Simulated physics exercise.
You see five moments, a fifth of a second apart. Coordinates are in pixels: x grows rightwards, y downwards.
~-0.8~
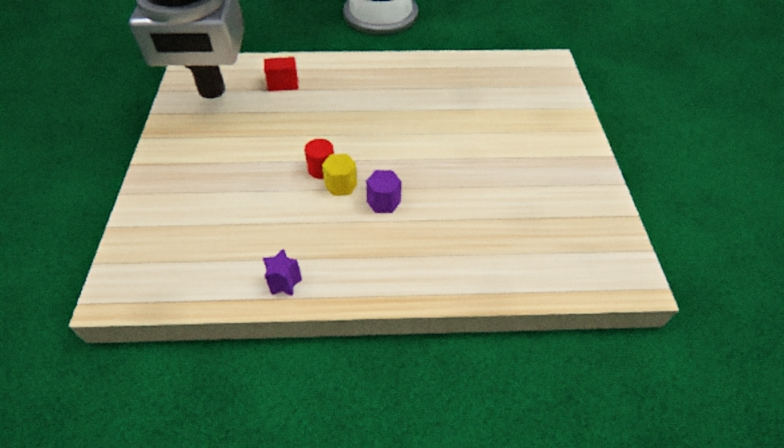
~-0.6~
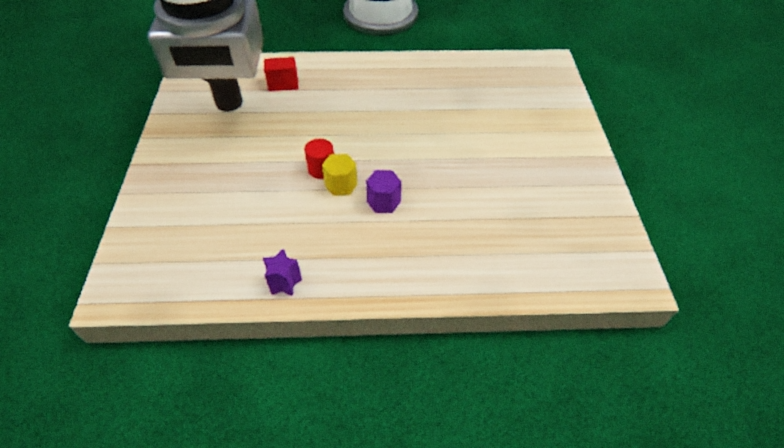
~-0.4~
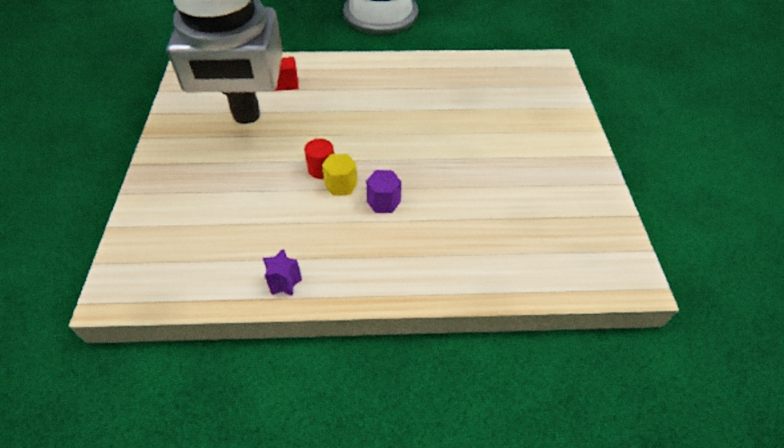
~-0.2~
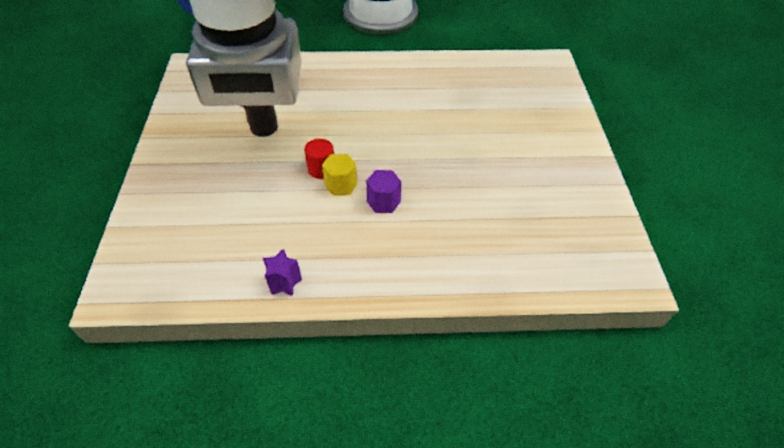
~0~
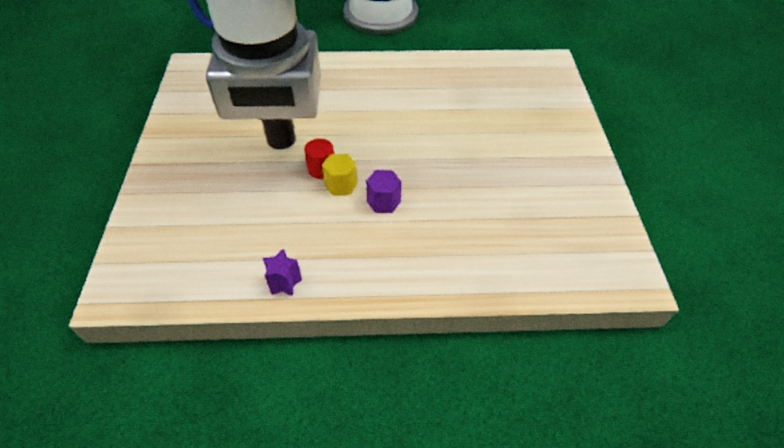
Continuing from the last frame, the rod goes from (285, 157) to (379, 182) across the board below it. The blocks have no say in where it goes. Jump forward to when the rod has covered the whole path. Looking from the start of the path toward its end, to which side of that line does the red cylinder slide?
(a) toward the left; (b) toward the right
The correct letter is a.
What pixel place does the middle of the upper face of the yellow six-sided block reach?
My best guess is (365, 181).
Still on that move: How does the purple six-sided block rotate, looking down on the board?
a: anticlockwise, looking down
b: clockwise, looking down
My answer is option a.
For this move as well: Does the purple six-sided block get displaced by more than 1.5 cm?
My answer is yes.
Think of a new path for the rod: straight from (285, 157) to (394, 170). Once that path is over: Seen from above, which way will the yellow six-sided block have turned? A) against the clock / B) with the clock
B: With the clock.
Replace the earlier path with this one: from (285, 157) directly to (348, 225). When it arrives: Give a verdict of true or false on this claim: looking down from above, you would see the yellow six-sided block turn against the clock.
False
The first path, step by step. One third of the way, rod at (313, 149); red cylinder at (340, 150); yellow six-sided block at (353, 169), turned 45° clockwise.
Two thirds of the way, rod at (347, 158); red cylinder at (376, 153); yellow six-sided block at (359, 175), turned 60° clockwise; purple six-sided block at (388, 183).
At the end, rod at (379, 166); red cylinder at (408, 155); yellow six-sided block at (365, 181), turned 80° clockwise; purple six-sided block at (397, 189), turned 20° anticlockwise.
